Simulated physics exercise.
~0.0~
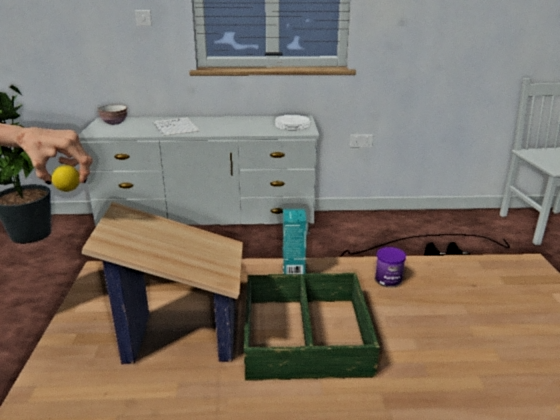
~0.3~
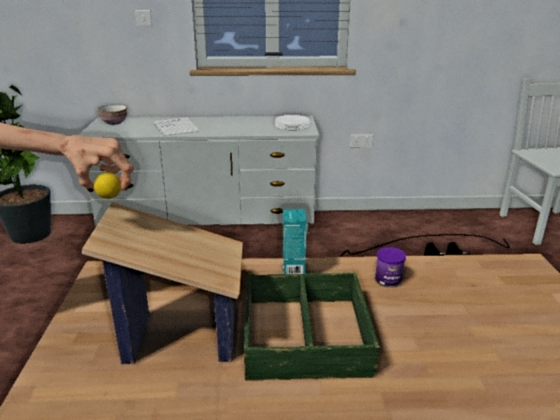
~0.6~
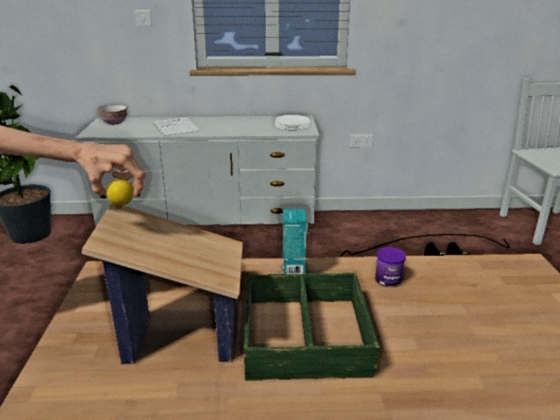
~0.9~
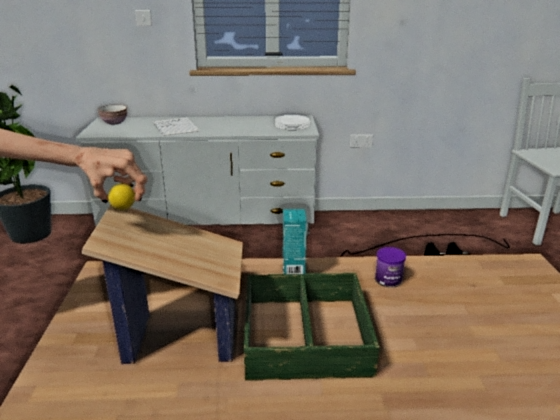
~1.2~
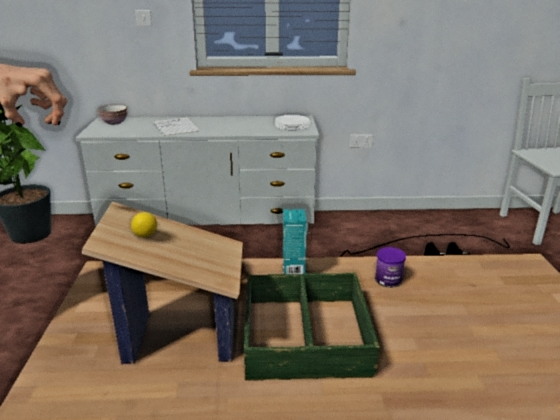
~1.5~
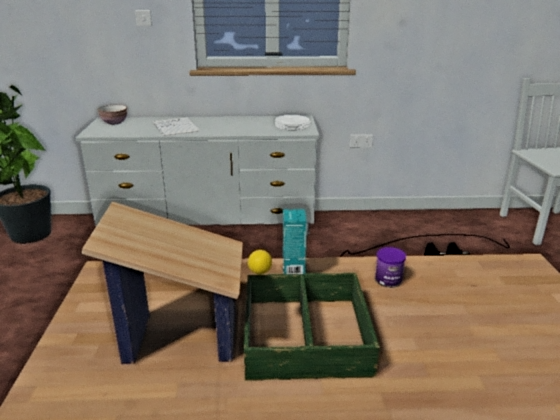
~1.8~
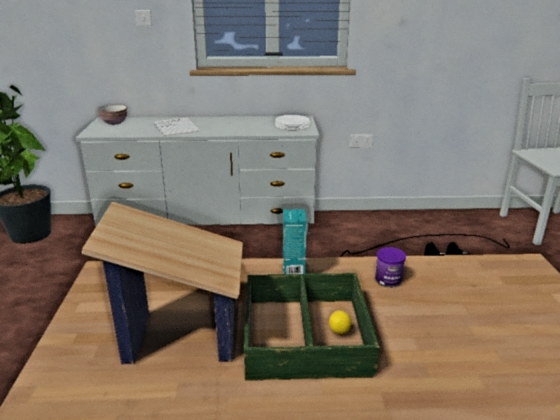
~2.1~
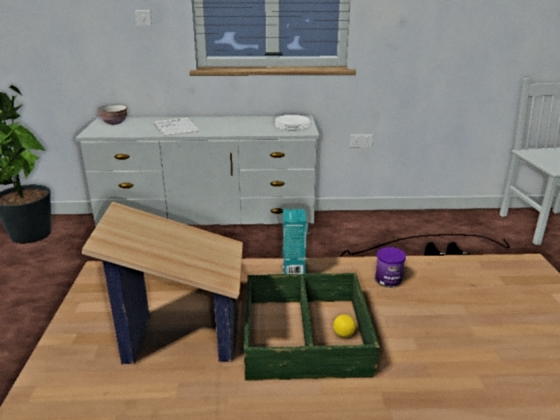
Hand releasing a yellow lemon on a slanted board, the lemon rolling off rightward and ending in the green tray's farther bay.
